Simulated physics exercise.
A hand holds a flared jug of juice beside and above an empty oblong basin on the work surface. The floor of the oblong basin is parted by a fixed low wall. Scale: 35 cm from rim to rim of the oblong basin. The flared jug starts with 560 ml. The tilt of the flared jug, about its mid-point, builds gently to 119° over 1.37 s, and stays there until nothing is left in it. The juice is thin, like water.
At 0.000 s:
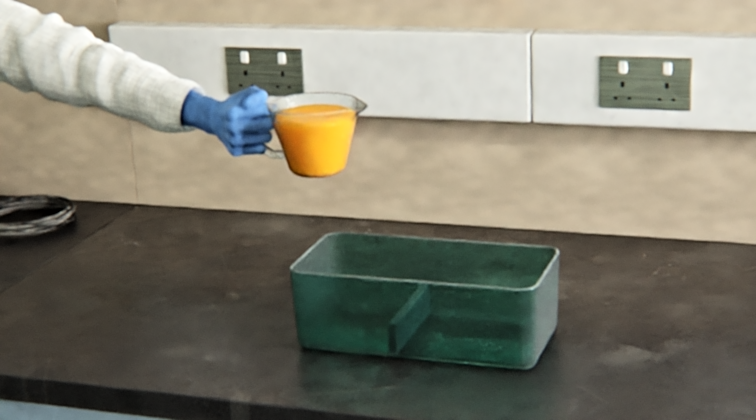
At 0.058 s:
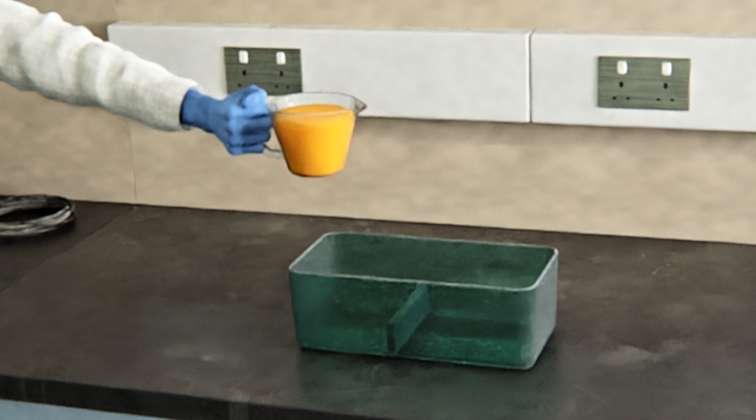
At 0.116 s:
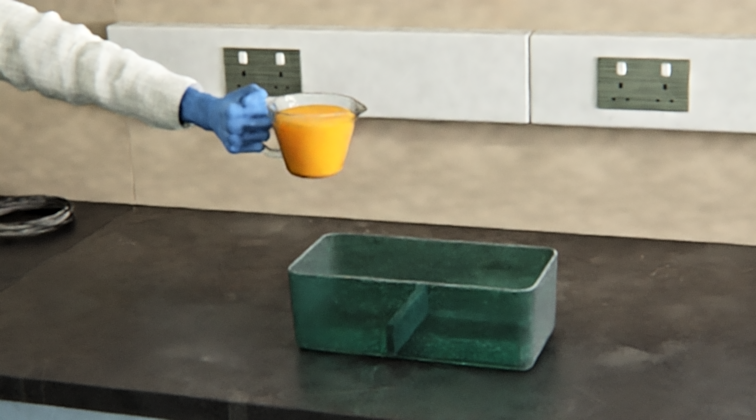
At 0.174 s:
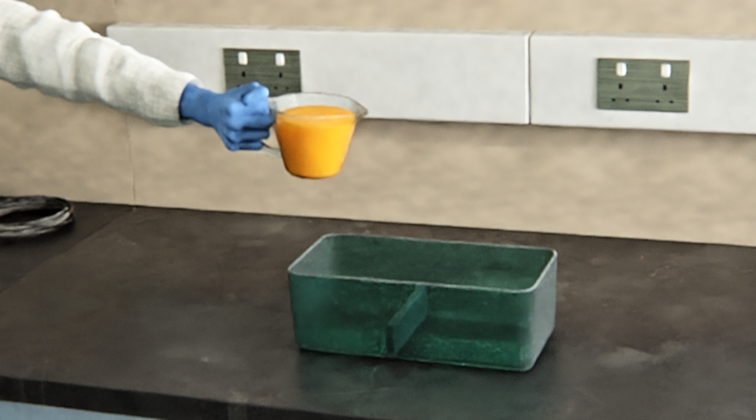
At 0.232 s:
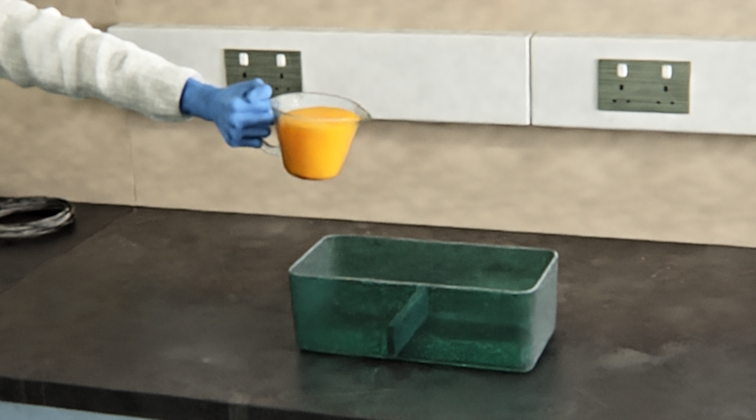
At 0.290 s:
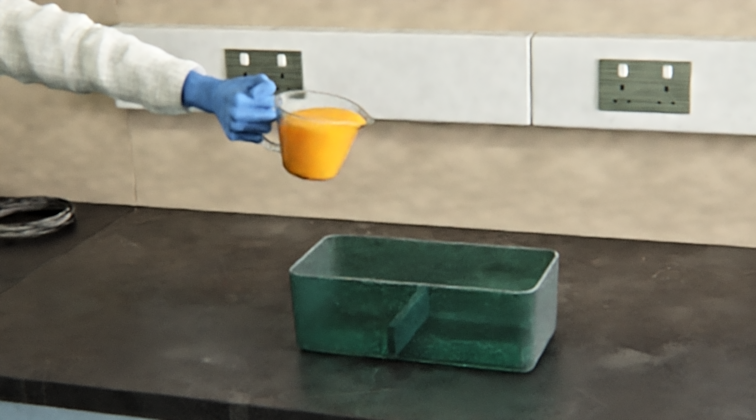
A blue-gloved hand in a fluffy cream sleeve reaches in from the left over a dark worktop, seen from slightly above by a still camera. It holds a clear flared jug of orange juice above an empty, see-through green oblong basin with a low inner wall, before white trunking with two sockets. The jug stays almost upright, then tilts gently rightward, its juice shifting toward the spout.
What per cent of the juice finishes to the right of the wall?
The far part has some 67 per cent.
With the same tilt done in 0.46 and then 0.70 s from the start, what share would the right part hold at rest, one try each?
First 40, then 45 per cent.
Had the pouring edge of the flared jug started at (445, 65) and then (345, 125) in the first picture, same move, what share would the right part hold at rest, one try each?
First 90, then 10 per cent.
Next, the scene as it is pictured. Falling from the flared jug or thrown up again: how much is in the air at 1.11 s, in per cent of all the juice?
Some 6 per cent.
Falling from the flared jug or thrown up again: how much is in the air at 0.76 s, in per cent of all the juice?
Near 28 in a hundred.
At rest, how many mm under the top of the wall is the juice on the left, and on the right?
Left about 38 mm, right about 34 mm.
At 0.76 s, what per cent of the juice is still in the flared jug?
Some 52 per cent.
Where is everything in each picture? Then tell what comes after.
In the first frame, it leans 0°; its right rim is at (367, 107); the juice meets the walls at (279, 112) and (355, 115); the oblong basin's rim runs from (309, 252) to (548, 270); the wall's top is at (410, 304).
In the second frame, it leans 1°; its right rim is at (366, 107); the juice meets the walls at (278, 111) and (354, 115).
In the third frame, it leans 2°; its right rim is at (367, 110); the juice meets the walls at (277, 112) and (354, 116).
In the fourth frame, it leans 5°; its right rim is at (368, 113); the juice meets the walls at (278, 113) and (356, 117).
In the fifth frame, it leans 8°; its right rim is at (371, 118); the juice meets the walls at (281, 114) and (360, 119).
In the sixth frame, it leans 13°; its right rim is at (373, 123); the juice meets the walls at (284, 115) and (365, 120).
Then, 0.76 s in, the tilt is 70° and 52 per cent is still to pour, 1 is left of the wall and 19 right of it.
Then, 1.11 s in, the tilt is 109° and 2 per cent is still to pour, 25 is left of the wall and 67 right of it.
Then, 1.48 s in, the tilt is 119° and 0 per cent is still to pour, 32 is left of the wall and 67 right of it.
Then, 1.87 s in, the tilt is 119° and 0 per cent is still to pour, 32 is left of the wall and 67 right of it.
Finally, 32 per cent lies left of the wall, 67 right of it and 1 outside.
